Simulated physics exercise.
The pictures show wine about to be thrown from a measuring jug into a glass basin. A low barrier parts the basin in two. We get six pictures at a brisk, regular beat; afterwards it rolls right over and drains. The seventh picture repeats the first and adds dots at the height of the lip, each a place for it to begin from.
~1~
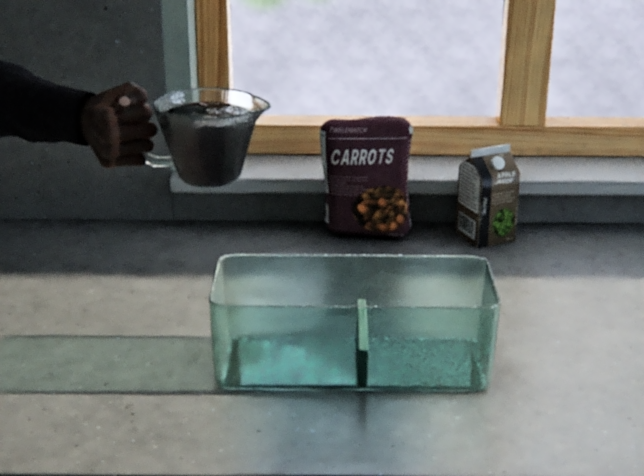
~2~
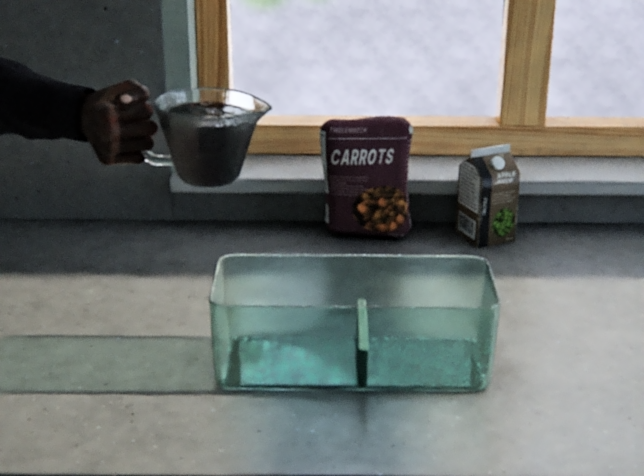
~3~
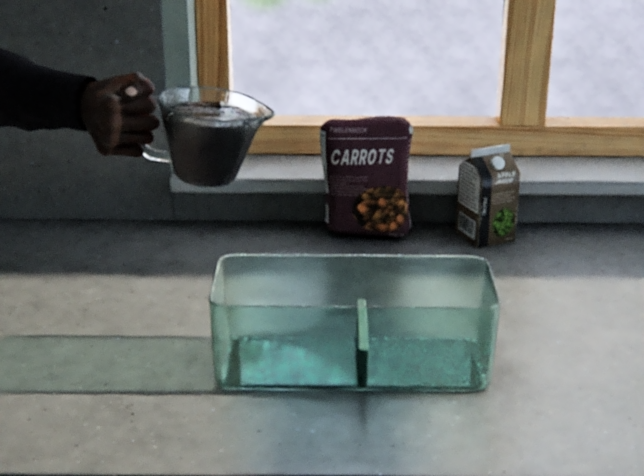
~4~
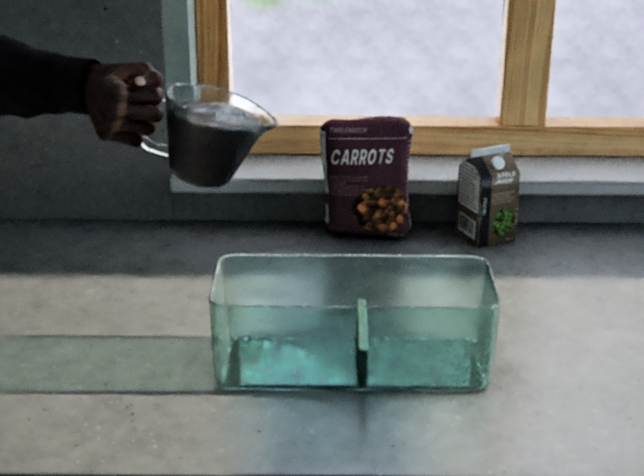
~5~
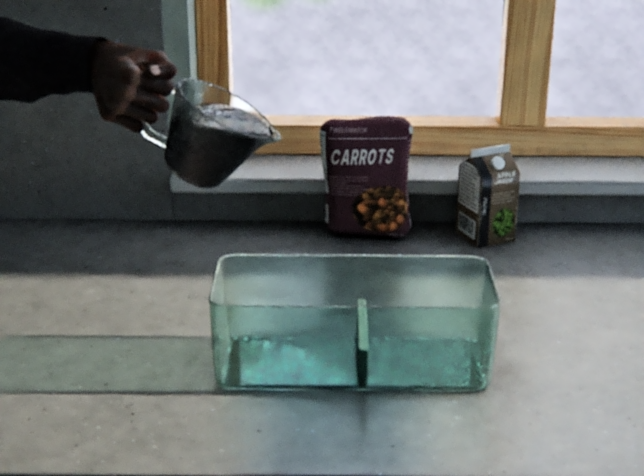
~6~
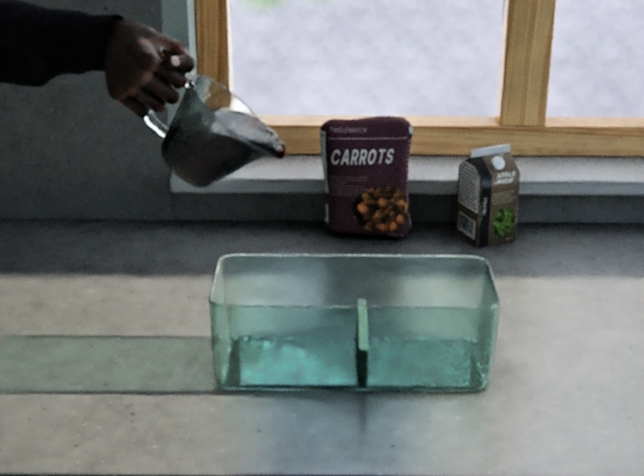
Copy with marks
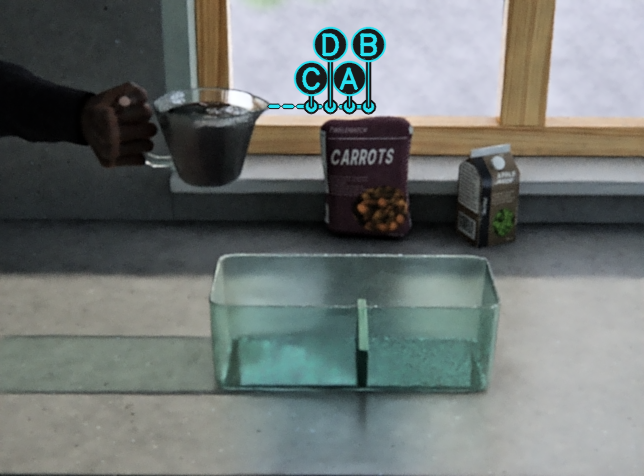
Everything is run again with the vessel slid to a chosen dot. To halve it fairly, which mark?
Spot D does it best.
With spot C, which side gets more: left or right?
More ends on the left.
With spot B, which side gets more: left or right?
The right one.
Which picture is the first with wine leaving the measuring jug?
Picture 6.
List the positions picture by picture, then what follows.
Upright, lip at (270, 106); basin from (216, 384) to (491, 387); top of the wall at (362, 323); nothing has left yet, in the first picture.
Upright, lip at (271, 108); nothing has left yet, in the second picture.
Tipped about 8°, lip at (274, 114); nothing has left yet, in the third picture.
Tipped about 17°, lip at (278, 124); nothing has left yet, in the fourth picture.
Tipped about 28°, lip at (280, 138); nothing has left yet, in the fifth picture.
Tipped about 42°, lip at (278, 154); wine is over the lip, down to (278, 154), in the sixth picture.
In cyan, A at (349, 106); B at (368, 106); C at (311, 106); D at (330, 106).
Choosing A, about 35 % ends left of the wall and 58 % right of it; 6 % is lost outside.
Choosing B, about 15 % ends left of the wall and 78 % right of it; 7 % is lost outside.
Choosing C, about 71 % ends left of the wall and 25 % right of it; 4 % is lost outside.
Choosing D, about 51 % ends left of the wall and 44 % right of it; 5 % is lost outside.
